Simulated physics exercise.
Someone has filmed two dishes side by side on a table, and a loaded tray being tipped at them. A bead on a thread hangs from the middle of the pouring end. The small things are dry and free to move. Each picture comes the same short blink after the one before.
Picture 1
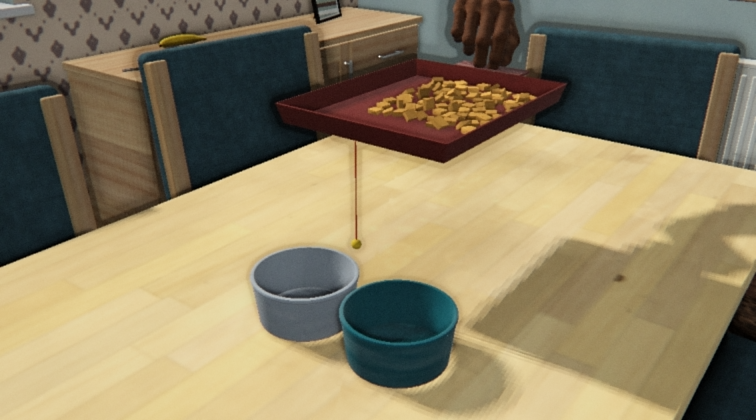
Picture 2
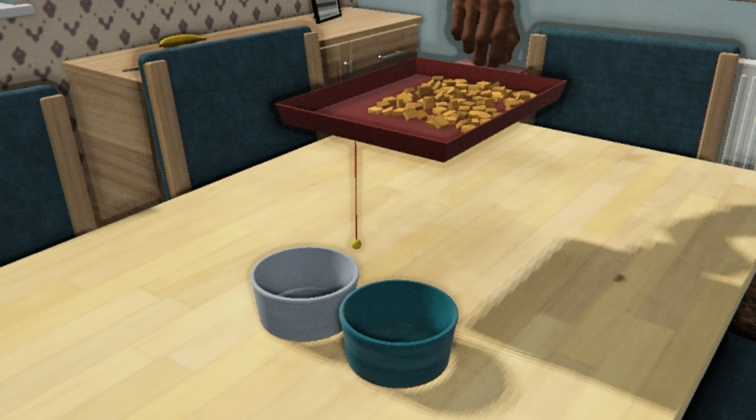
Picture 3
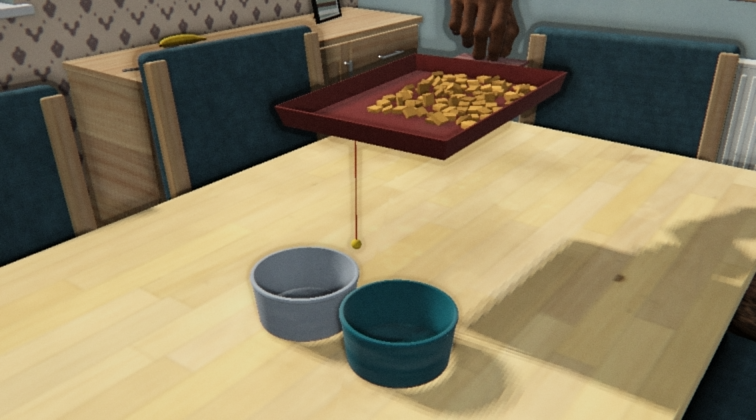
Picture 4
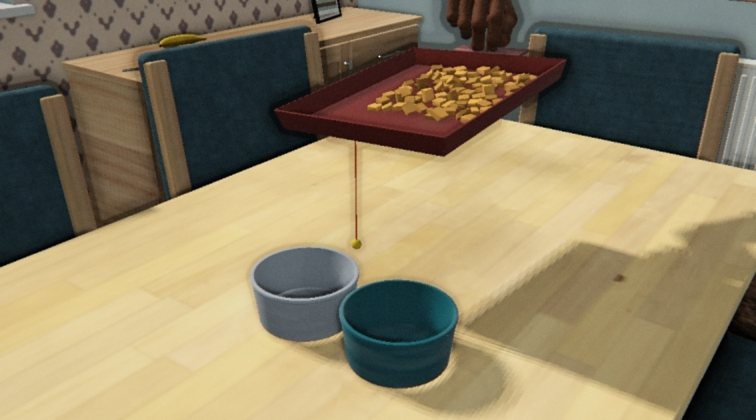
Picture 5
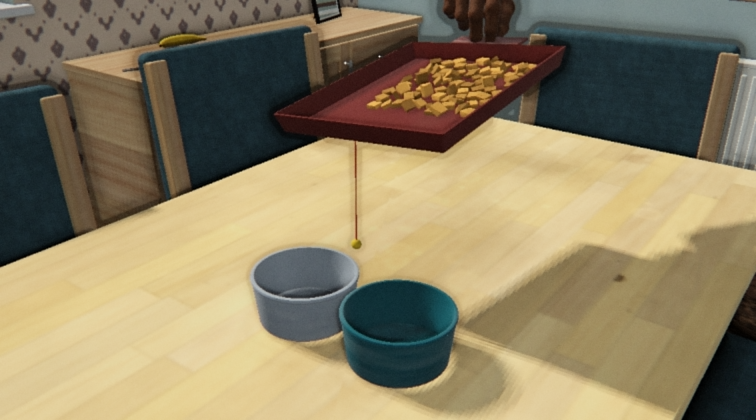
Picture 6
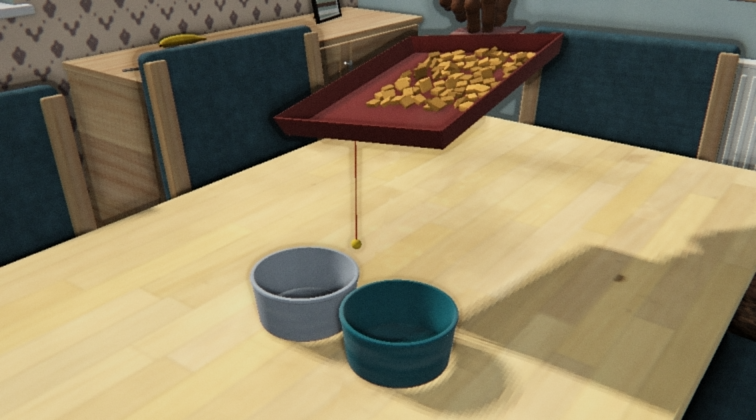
Red tray of cereal squares tilting slightly toward its left corner above grey and teal bowls, a dark hand behind it.
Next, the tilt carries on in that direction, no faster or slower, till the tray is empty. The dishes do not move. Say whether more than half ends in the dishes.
Together they catch only the smaller part.
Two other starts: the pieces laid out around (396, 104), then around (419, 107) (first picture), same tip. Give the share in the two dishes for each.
About 10 and 10 per cent.
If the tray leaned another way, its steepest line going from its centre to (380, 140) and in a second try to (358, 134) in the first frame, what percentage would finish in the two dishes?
Roughly 90 per cent, and 80 per cent.
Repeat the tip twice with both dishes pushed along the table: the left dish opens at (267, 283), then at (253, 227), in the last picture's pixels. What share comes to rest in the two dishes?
About 0 and 60 per cent.
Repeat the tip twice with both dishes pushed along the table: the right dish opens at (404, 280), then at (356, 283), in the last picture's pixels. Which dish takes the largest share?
At the first place the left-hand dish, at the second the left one.
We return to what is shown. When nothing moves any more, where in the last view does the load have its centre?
Near (306, 270).
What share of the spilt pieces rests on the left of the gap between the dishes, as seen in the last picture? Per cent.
About 100 per cent.
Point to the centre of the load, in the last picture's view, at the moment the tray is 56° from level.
Around (330, 117).
Just after the last frame, tray tipped steeply; every one on the tray.
A moment on, tray tipped right over; the larger part on the tray; just a few in the left dish; about a tenth outside both; about a tenth in the air.
Further on, tray tipped past a quarter turn; about a tenth in the left dish; the larger part outside both.
When it is over, tray tipped past a quarter turn; not one in the right dish; about a tenth in the left dish; the larger part outside both.
